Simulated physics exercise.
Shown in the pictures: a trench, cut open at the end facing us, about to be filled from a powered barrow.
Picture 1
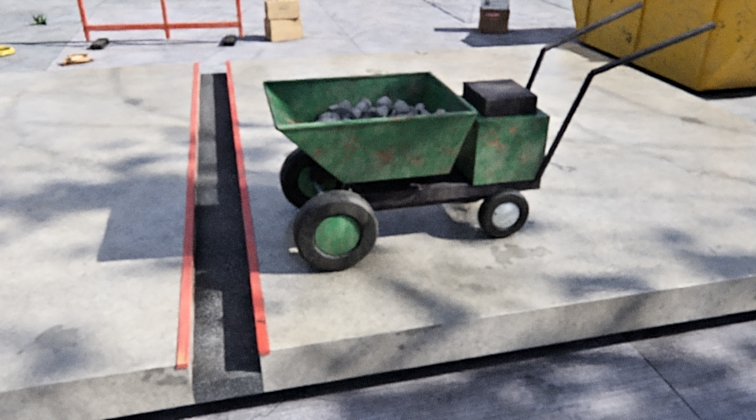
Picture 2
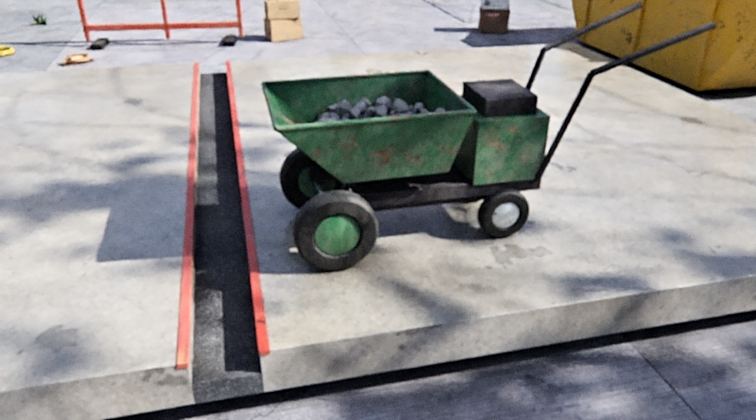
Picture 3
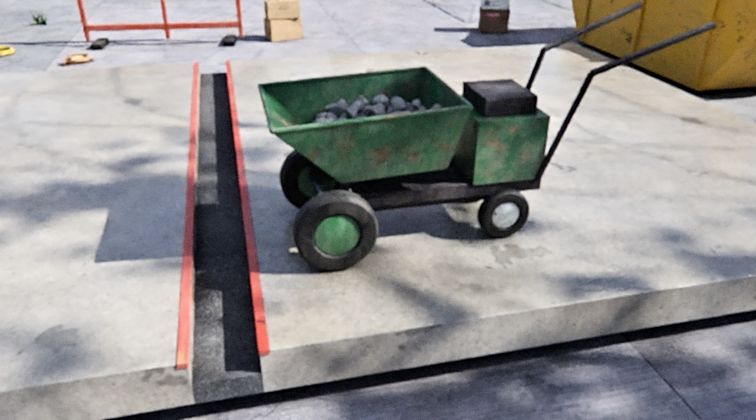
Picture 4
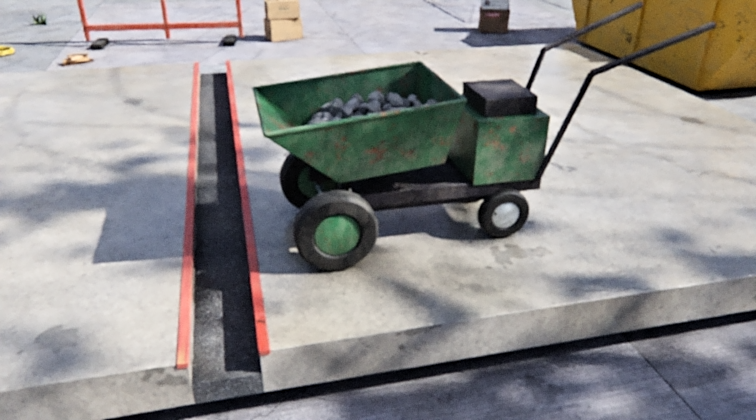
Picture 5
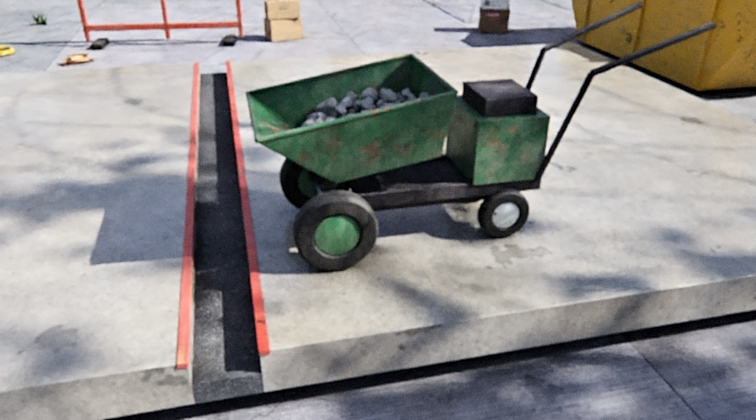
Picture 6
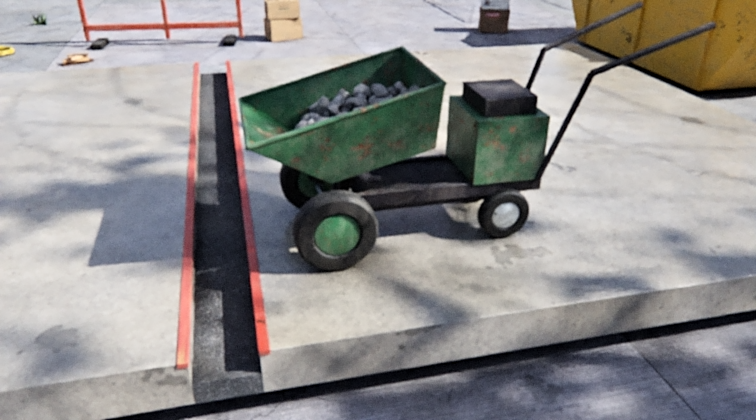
The green skip on a small wheeled barrow, loaded with dark grey stones, sat level at first, then tilted gradually forward to the left beside a narrow, red-edged trench while the wheels stayed still.
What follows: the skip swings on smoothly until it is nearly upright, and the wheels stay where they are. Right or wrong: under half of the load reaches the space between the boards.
Right.
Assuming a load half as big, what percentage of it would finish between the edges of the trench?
Roughly 50 %.
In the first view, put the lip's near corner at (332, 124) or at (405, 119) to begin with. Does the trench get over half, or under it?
Well, parked at the first spot it'd be past the halfway mark, and at the second it'd be short of the halfway mark.
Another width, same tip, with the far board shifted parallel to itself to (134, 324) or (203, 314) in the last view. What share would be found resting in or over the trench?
The first case gives around 80 percent, and the second around 0 percent.
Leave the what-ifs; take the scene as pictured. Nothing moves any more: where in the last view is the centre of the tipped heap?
Last view, centre at rest - approx. (175, 248).
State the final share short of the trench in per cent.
I'd estimate about 0 per cent of the load.
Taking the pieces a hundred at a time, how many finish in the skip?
It comes to about 25 percent.
Soon after the last picture, skip tipped steeply; all in the skip.
A little later, skip tipped right over; most in the skip; a stray few in or heaped over the trench; a small part beyond it.
Later still, skip tipped right over; about a quarter in the skip; about a quarter in or heaped over the trench; about half beyond it.
At rest, skip tipped right over; about a quarter in the skip; about a quarter in or heaped over the trench; about half beyond it.
